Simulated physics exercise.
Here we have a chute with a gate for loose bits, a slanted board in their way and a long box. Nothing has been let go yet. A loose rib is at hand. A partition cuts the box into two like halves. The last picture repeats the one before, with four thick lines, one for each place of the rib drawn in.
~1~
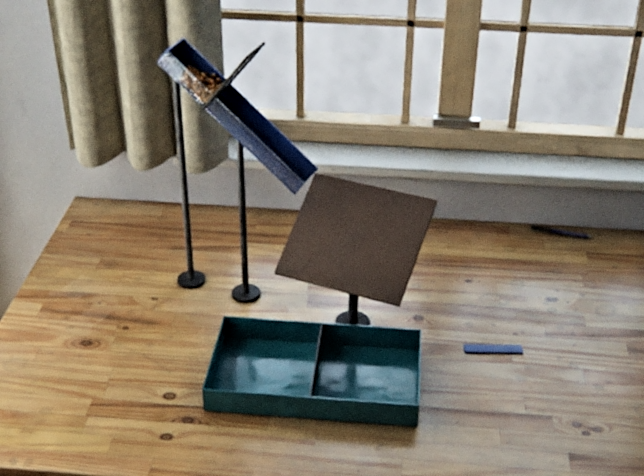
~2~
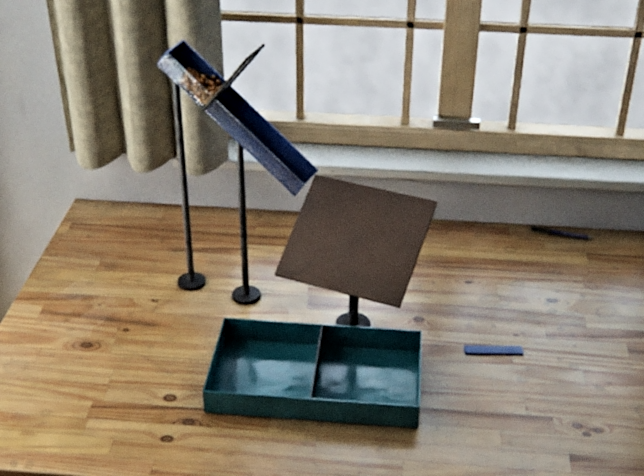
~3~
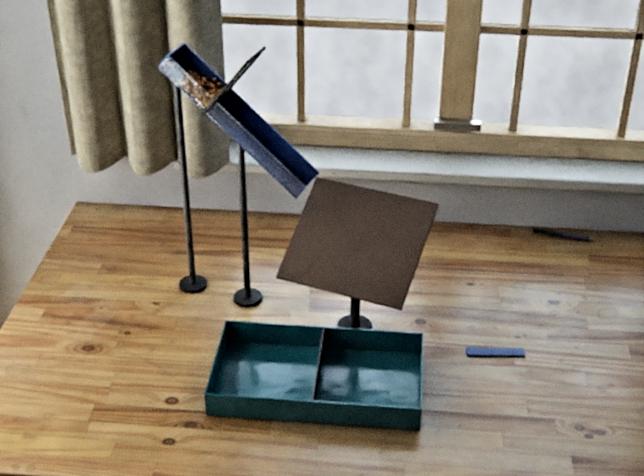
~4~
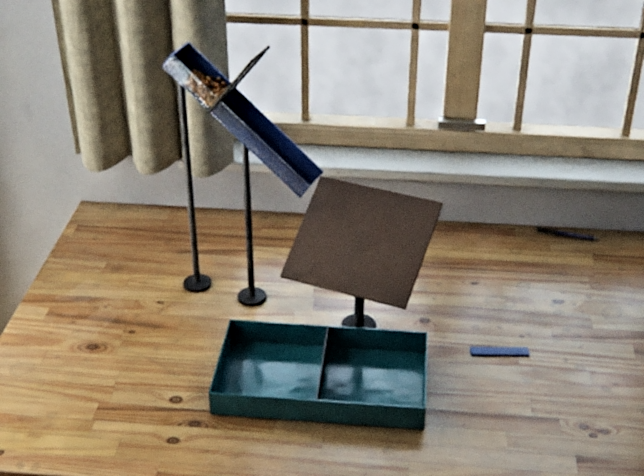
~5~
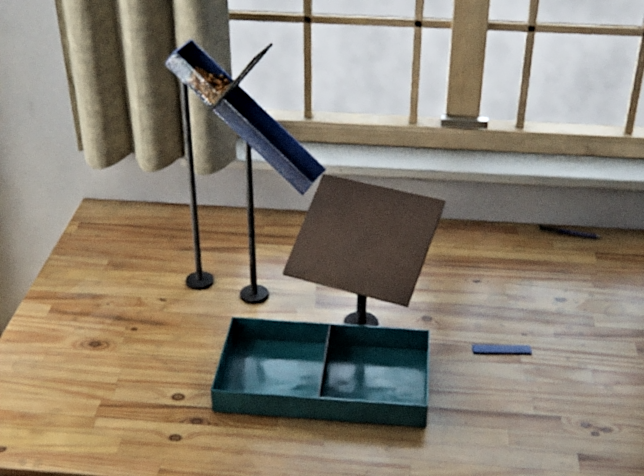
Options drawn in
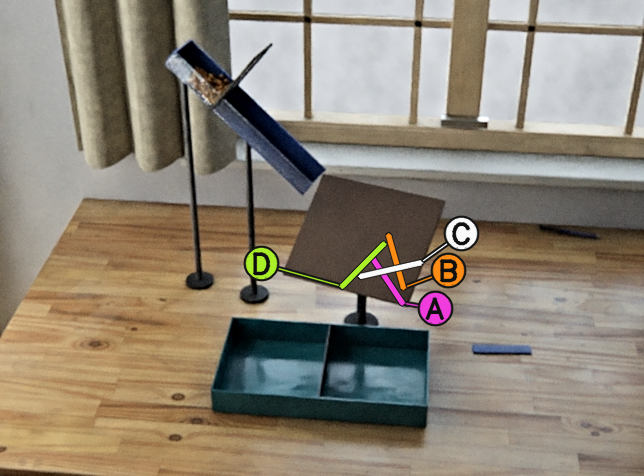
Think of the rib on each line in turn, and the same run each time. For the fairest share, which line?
Take C.
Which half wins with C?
More lands on the right.
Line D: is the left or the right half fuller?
Left.
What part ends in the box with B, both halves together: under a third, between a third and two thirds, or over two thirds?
It is over two thirds.
On the marked copy, line A from (371, 256) to (402, 302); line B from (388, 235) to (403, 287); line C from (420, 262) to (360, 276); line D from (383, 244) to (342, 286).
For line A, of what is caught, about a quarter in the left half, most in the right.
For line B, of what is caught, a small part in the left half, most in the right.
For line C, of what is caught, about a third in the left half, about two thirds in the right.
For line D, of what is caught, nearly all in the left half, a small part in the right.
